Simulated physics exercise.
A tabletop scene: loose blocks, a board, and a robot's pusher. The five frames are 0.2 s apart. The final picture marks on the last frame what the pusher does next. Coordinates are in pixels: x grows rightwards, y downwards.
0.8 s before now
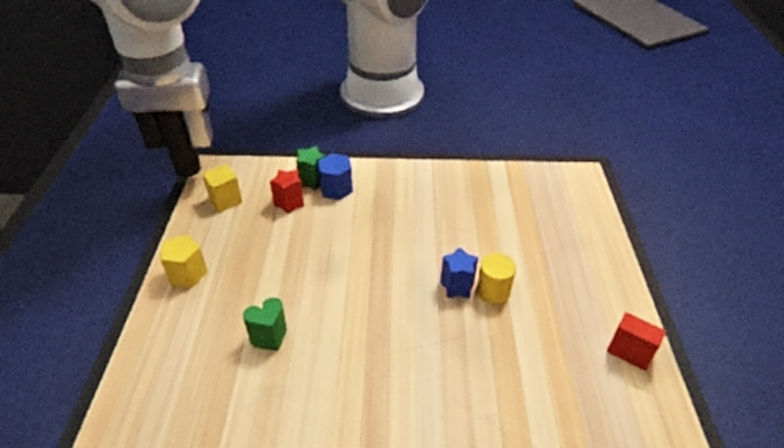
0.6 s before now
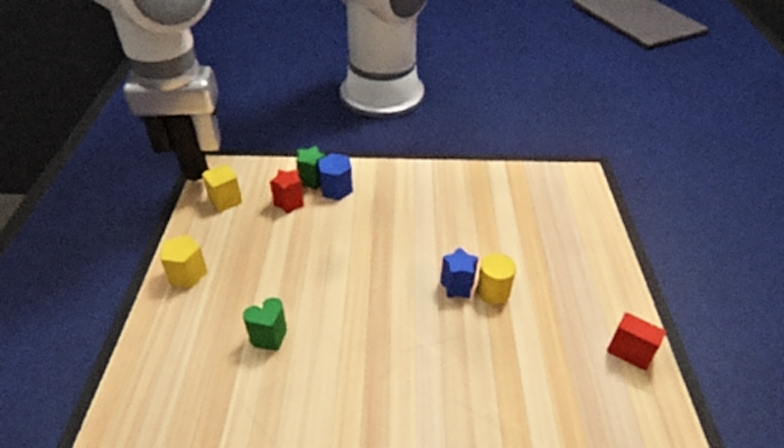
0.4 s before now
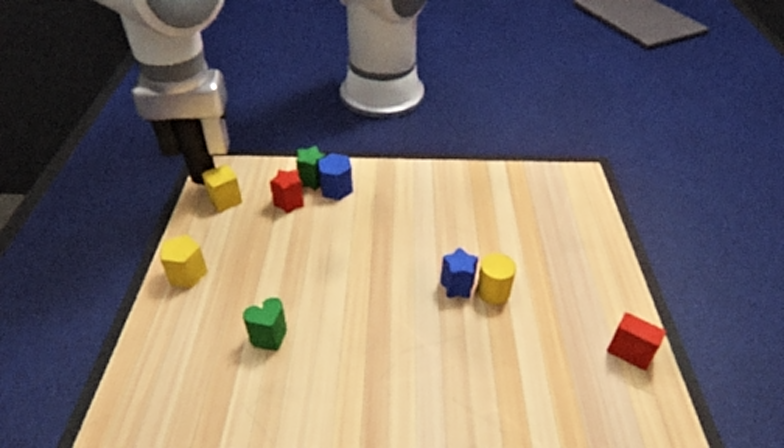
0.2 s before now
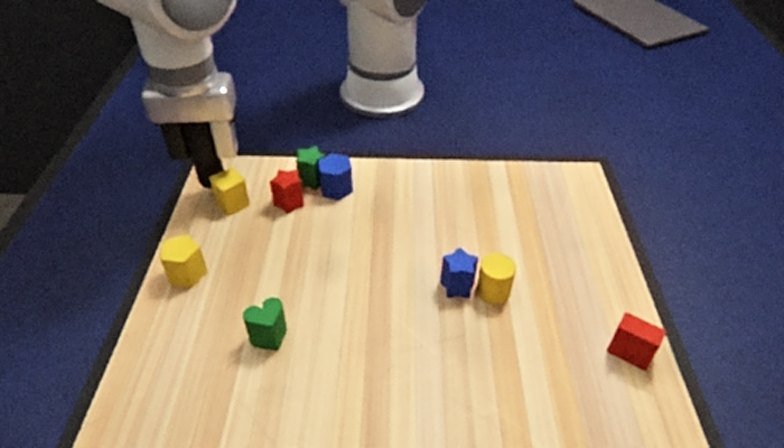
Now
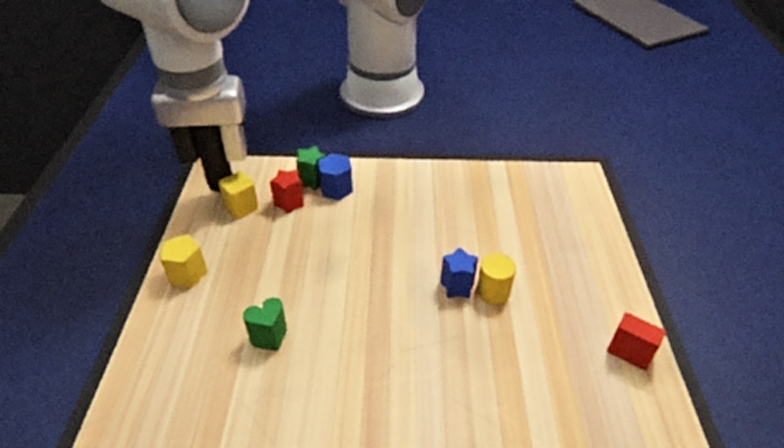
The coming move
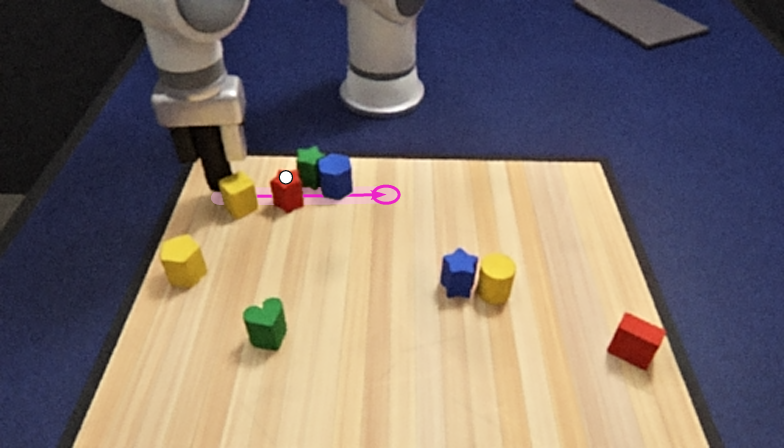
A robot arm moves right and nudges a yellow block slightly across the wooden board.
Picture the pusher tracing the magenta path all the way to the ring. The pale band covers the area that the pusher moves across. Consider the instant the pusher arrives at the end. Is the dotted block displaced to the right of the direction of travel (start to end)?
Yes, it checks out.
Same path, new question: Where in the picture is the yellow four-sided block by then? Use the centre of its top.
At pixel (257, 188).
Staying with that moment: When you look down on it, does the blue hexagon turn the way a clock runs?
Going by the path, no.
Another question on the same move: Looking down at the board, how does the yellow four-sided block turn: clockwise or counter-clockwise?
It spins clockwise.
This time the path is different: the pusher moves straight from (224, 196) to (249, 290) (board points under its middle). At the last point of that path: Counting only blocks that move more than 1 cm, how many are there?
Put simply, one block is moved more than 1 cm.
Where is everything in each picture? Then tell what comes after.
Lower end of the pusher at (189, 170), tops of blocks, yellow four-sided block at (219, 175), red star at (286, 177), green star at (310, 155), blue hexagon at (335, 164), in the first picture.
Pusher at (196, 173), blocks as before, in the second picture.
Pusher at (204, 177), blocks as before, in the third picture.
Pusher at (213, 180), yellow four-sided block at (227, 178), in the fourth picture.
Pusher at (221, 184), yellow four-sided block at (236, 182), red star at (286, 177), green star at (310, 155), blue hexagon at (335, 164), in the fifth picture.
The drawn path runs straight from (224, 196) to (386, 195); the dot is on the red star.
On the path given first. One third of the way, pusher at (277, 184); yellow four-sided block at (257, 188), turned 35° clockwise; red star at (294, 179), turned 15° clockwise.
Two thirds of the way, pusher at (332, 183); yellow four-sided block at (257, 188), turned 35° clockwise; red star at (329, 186), turned 70° clockwise; green star at (314, 155), turned 30° anticlockwise; blue hexagon at (356, 160), turned 20° anticlockwise.
At the end, pusher at (386, 182); yellow four-sided block at (257, 188), turned 35° clockwise; red star at (331, 186), turned 80° clockwise; green star at (314, 155), turned 30° anticlockwise; blue hexagon at (392, 150), turned 100° anticlockwise.
